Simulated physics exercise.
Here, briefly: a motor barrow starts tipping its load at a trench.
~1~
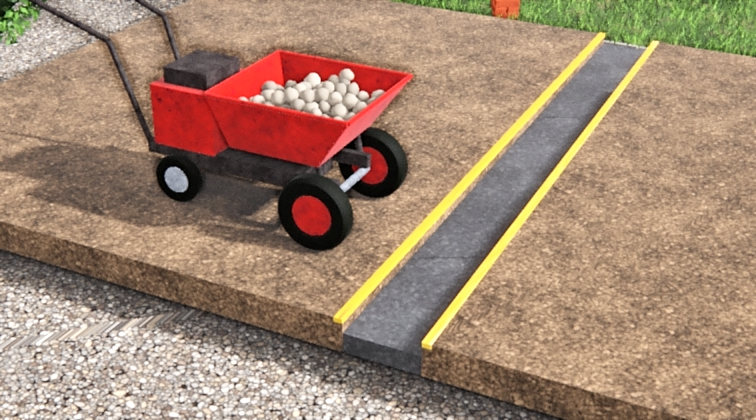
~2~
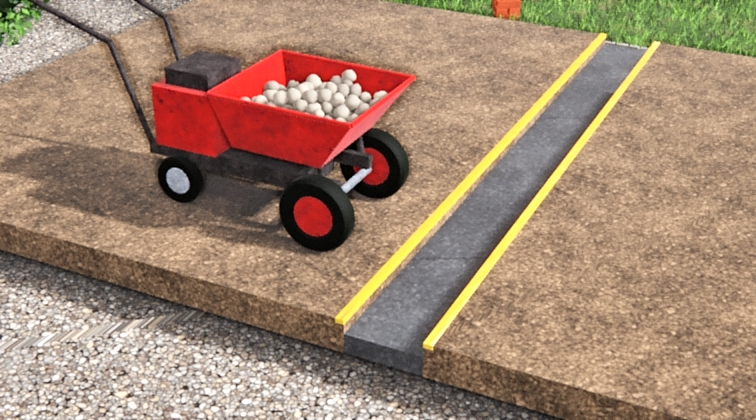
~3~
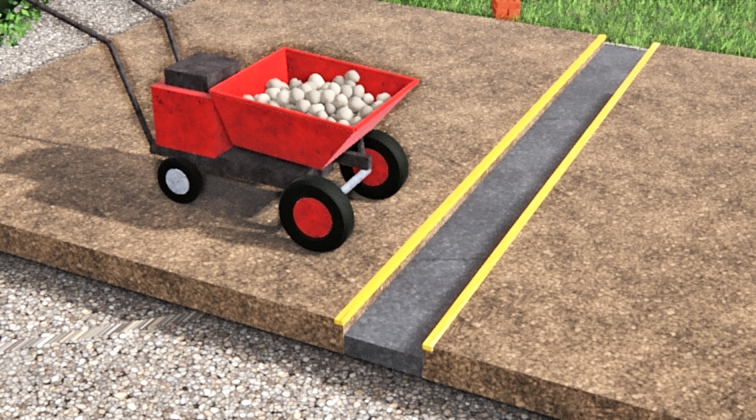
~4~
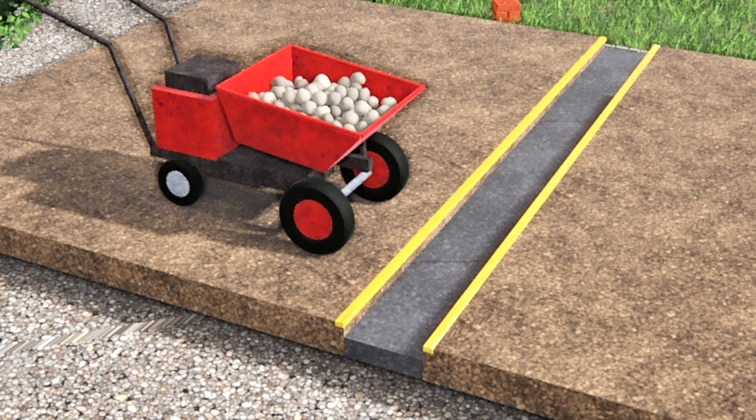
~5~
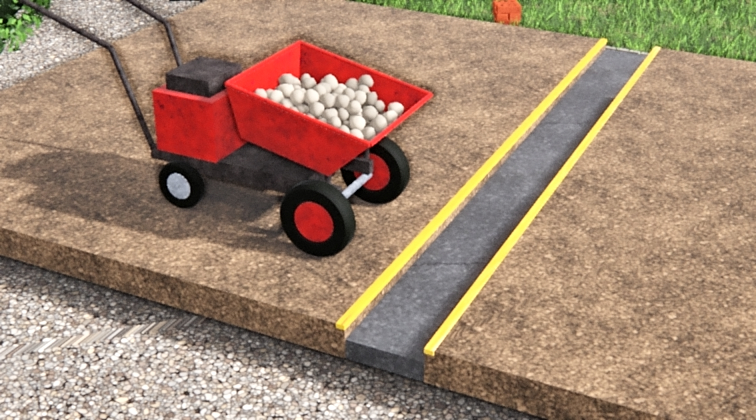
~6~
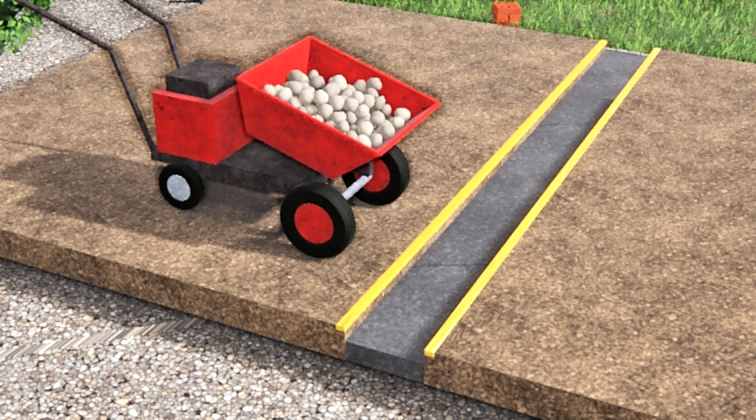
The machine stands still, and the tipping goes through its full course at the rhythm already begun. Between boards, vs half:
More.
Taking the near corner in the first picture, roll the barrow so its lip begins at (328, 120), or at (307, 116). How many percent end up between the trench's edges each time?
Near 80 % and 70 %.
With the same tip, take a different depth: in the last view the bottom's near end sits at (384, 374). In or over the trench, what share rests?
It lands somewhere near 80 percent.
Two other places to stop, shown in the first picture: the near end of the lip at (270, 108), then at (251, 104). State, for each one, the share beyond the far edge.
0 % and 0 %.
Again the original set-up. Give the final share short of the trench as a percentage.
Around 0 %.
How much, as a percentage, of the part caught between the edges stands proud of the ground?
50 per cent or thereabouts.
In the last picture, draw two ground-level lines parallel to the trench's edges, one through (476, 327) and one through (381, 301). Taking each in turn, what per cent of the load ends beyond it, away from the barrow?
Estimate, first then second: 10 %, 80 %.
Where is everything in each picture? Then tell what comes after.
The first picture shows lip of the skip near (348, 124), level; top of the load near (322, 95), river pebbles; first edge of the trench near (365, 289); far edge near (450, 312), the trench over half as wide as the skip, and shallow for its width.
The second picture shows lip of the skip near (351, 126), level; top of the load near (319, 96).
The third picture shows lip of the skip near (354, 130), tipped barely; top of the load near (322, 97).
The fourth picture shows lip of the skip near (361, 136), tipped a little; top of the load near (311, 92).
The fifth picture shows lip of the skip near (370, 145), tipped a little; top of the load near (320, 92).
The sixth picture shows lip of the skip near (379, 155), tipped clearly; top of the load near (316, 98); first edge of the trench near (368, 296); far edge near (453, 320).
Shortly afterwards, skip tipped steeply; the whole lot in the skip.
Next, skip tipped right over; all but a few in the skip; a little in or heaped over the trench; only a few falling.
Some moments later, skip tipped right over; near a third in the skip; near half in or heaped over the trench; a little beyond it.
In the end, skip tipped right over; a little in the skip; near two thirds in or heaped over the trench; near a quarter beyond it.
